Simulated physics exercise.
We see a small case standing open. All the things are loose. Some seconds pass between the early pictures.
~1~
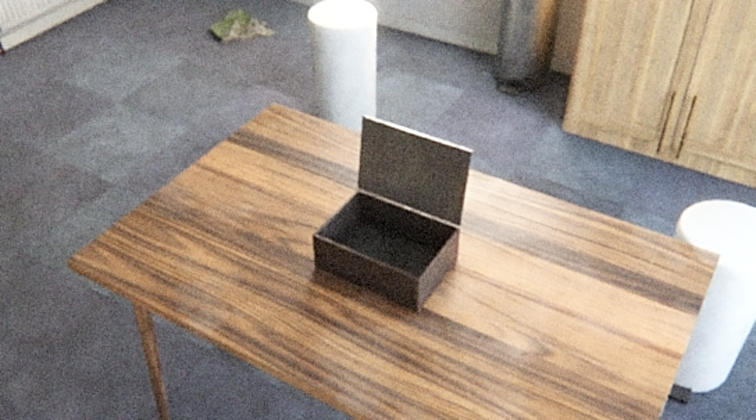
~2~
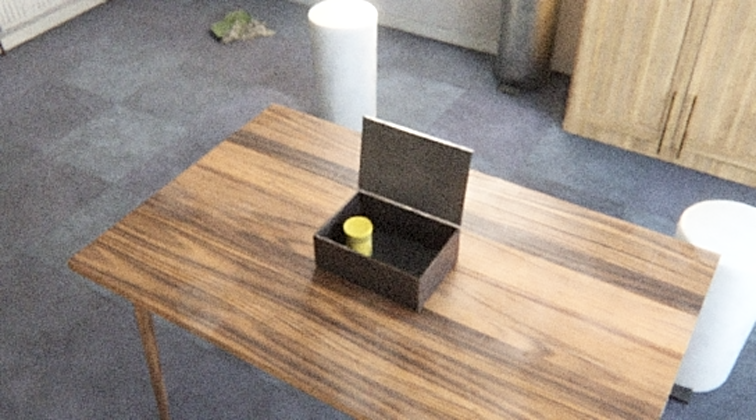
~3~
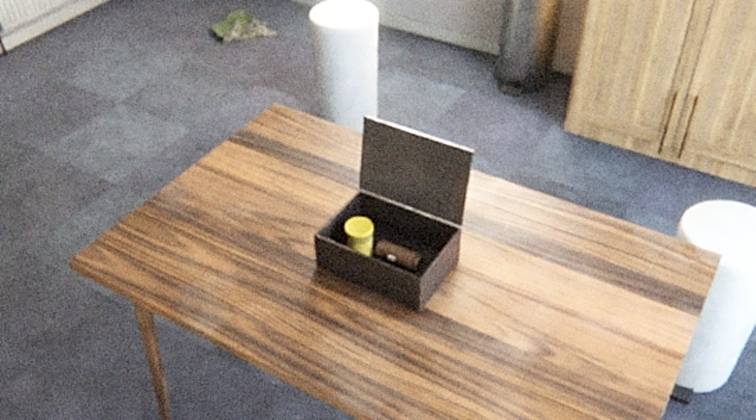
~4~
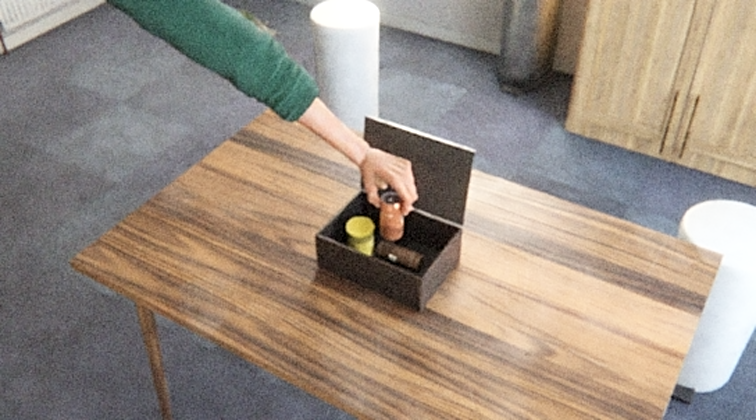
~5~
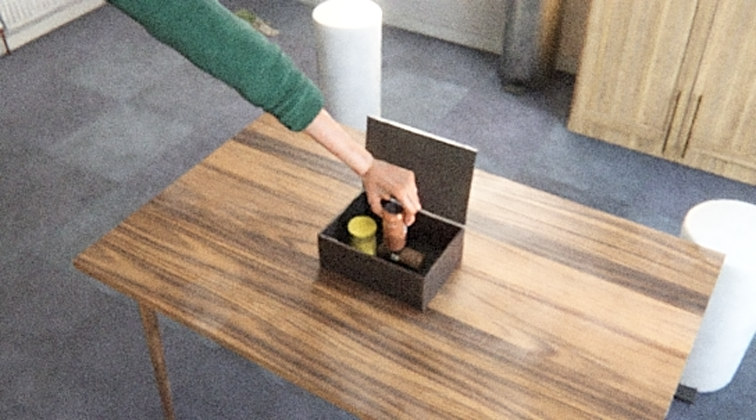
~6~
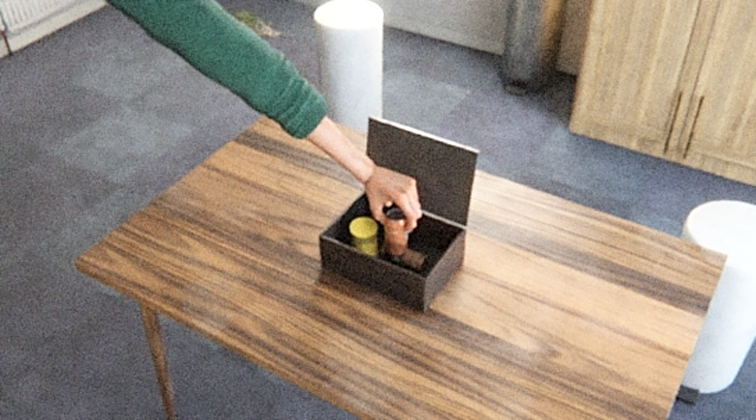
An arm in a green sleeve reaches in from the upper left over a wooden table, seen from above at an angle, in a room with a dark carpeted floor. On the table stands an open dark case, white cylinders and wooden cabinets beyond it. A yellow tin appears at the case's left, then a dark brown object beside it, and the hand lowers an orange can between them as the view barely shifts.
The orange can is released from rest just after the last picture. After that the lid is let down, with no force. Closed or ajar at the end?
Here the lid shuts flat.
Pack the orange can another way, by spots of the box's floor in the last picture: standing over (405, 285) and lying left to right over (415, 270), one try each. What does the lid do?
In the first case it is held up; in the second case it sits on the rim.
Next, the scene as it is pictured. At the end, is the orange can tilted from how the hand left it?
The orange can tips.
Then, 0.40 s on from there, orange can turned 70° from how it was put near (390, 258); brown shaker shifted about its own width.
Then, 1.30 s on from there, lid 78° above the rim; orange can on its side near (389, 263); brown shaker shifted about its own width.
Then, 1.70 s on from there, lid 49° above the rim; orange can on its side near (389, 263); brown shaker shifted about its own width.
Then, 2.10 s on from there, lid 8° above the rim; orange can on its side near (389, 263); brown shaker shifted about its own width.
In the end, lid shut; toppled in the box, orange can; moved from the start, brown shaker; yellow tin unmoved. At the end, from the last picture's camera, orange can near (390, 263).
